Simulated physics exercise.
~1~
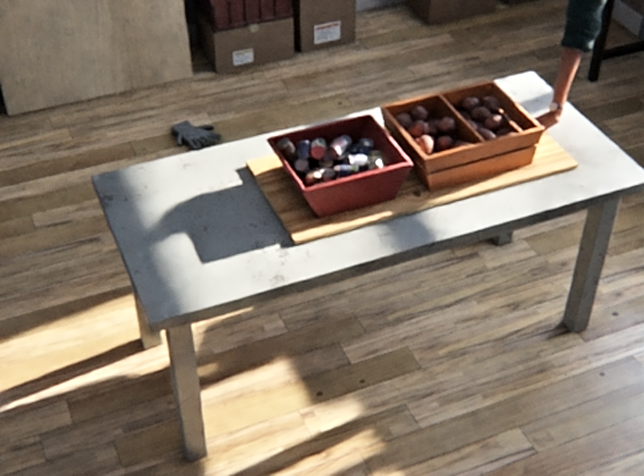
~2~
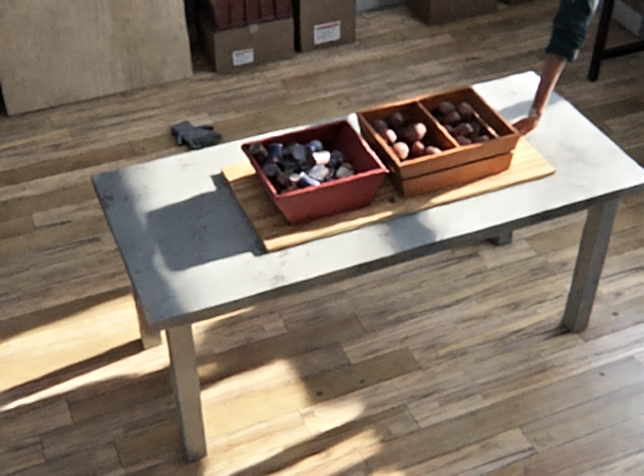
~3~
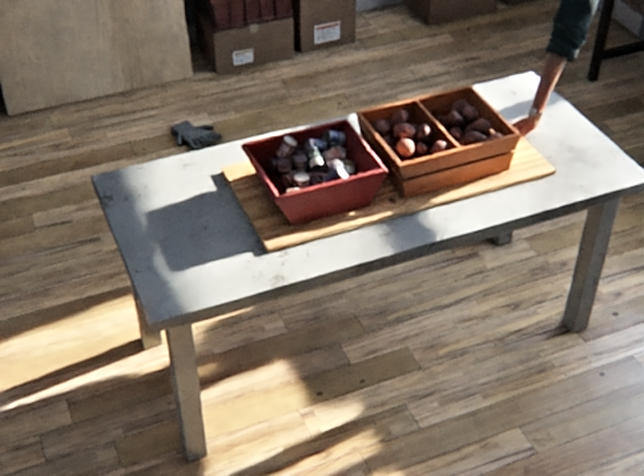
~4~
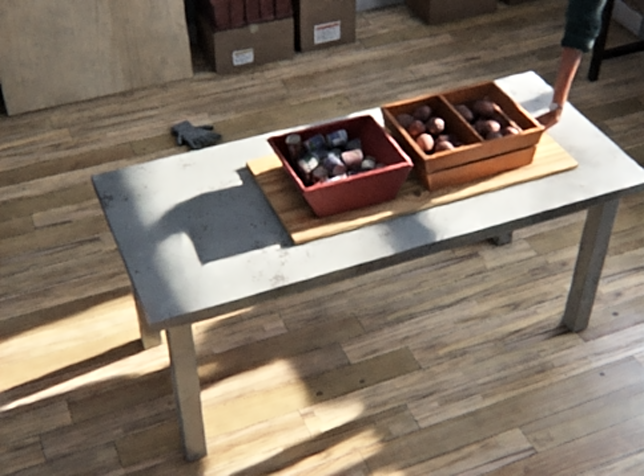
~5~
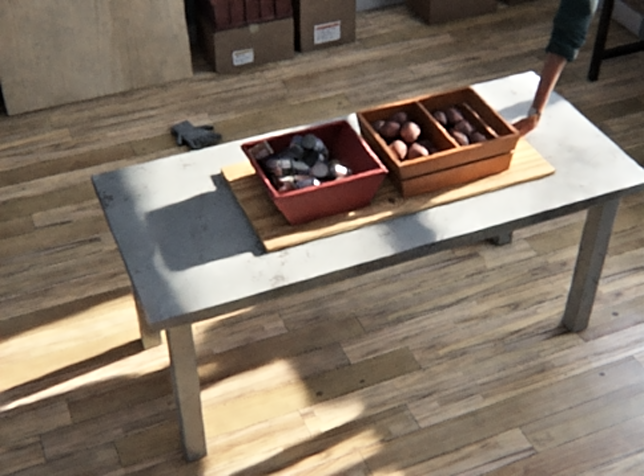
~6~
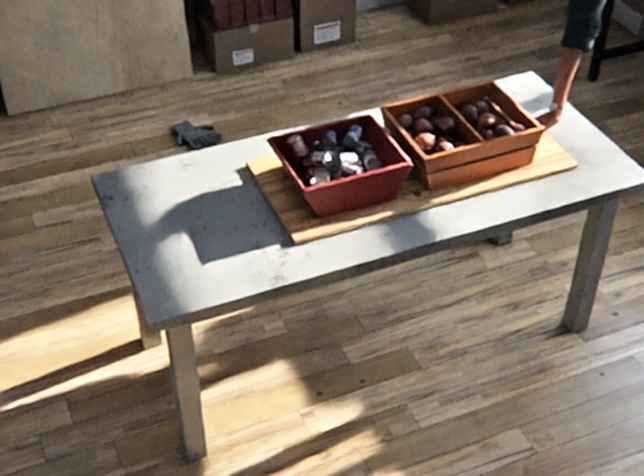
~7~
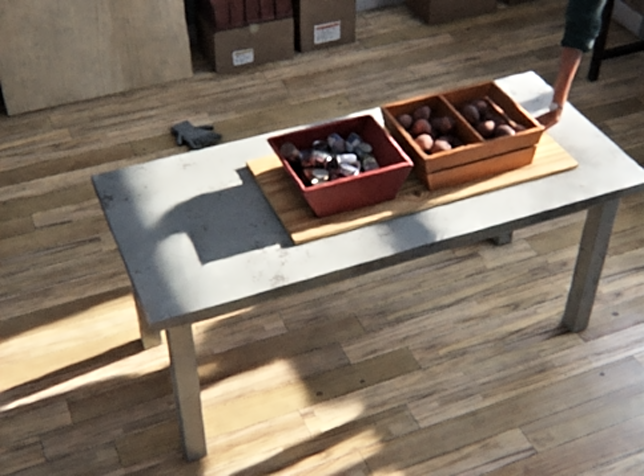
Red basket of small tins and divided orange basket of potatoes sliding left and right on a board, pushed by a hand.
